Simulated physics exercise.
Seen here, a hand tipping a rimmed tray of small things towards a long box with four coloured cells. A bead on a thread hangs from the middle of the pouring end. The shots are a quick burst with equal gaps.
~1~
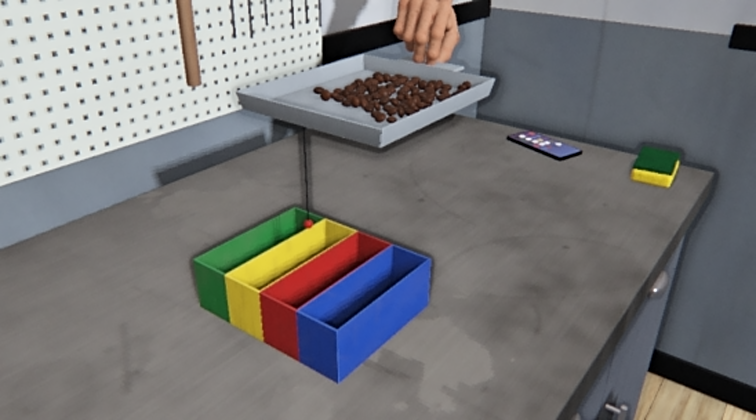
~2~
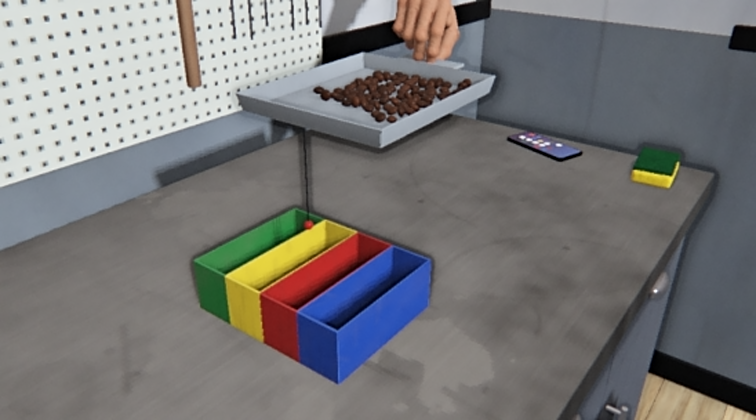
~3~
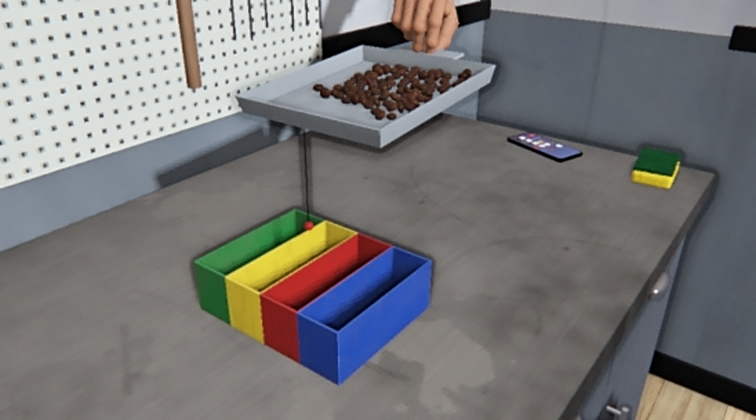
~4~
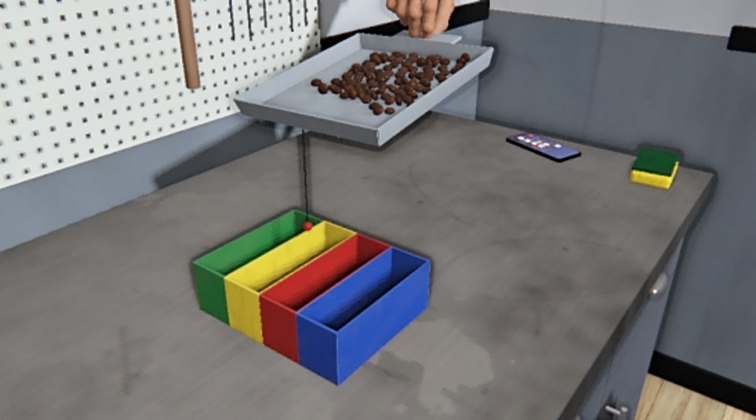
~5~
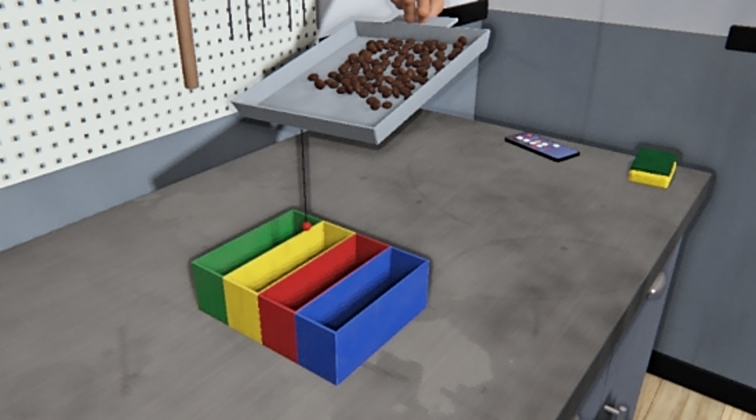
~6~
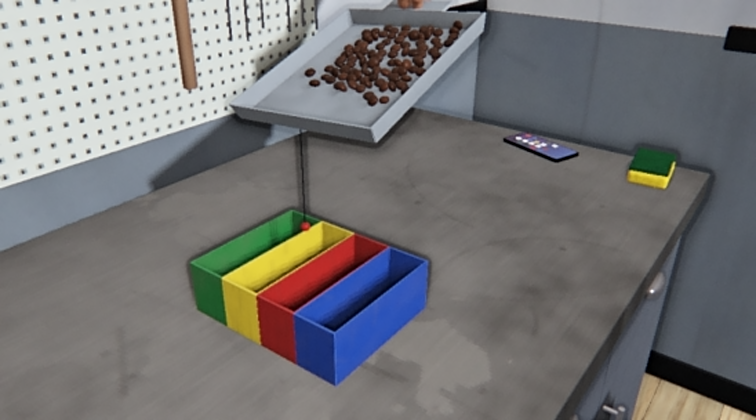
A hand gradually tilts a gray tray of small brown pieces above four coloured compartments.
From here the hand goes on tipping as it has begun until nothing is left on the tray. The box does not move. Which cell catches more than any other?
Most goes to the green cell.
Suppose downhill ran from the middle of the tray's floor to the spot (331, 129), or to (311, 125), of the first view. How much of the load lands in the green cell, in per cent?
In turn 0 and 20 in a hundred.
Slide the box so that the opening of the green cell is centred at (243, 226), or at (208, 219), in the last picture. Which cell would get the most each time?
The first try: The cell in green. The second: The yellow one.
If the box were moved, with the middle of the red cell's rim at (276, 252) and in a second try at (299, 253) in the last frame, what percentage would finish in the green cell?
Roughly 20 per cent, and 40 per cent.
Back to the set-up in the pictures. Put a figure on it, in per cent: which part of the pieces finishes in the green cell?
Roughly 30 in a hundred.
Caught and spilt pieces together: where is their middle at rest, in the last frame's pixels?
Around (243, 284).
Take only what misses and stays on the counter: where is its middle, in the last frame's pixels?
At about (208, 268).
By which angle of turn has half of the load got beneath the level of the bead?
Around 100° of tilt.
Soon, tray tipped steeply; nearly all on the tray; a small part falling or outside the box.
A while on, tray tipped past a quarter turn; about a third on the tray; about a quarter in the green cell; a small part in the yellow cell; about a third falling or outside the box.
Towards the end, tray tipped past a quarter turn; about a third in the green cell; about a quarter in the yellow cell; a small part in the red cell; about half falling or outside the box.
Finally, tray tipped past a quarter turn; about a third in the green cell; about a quarter in the yellow cell; a small part in the red cell; none in the blue cell; about half outside the box.
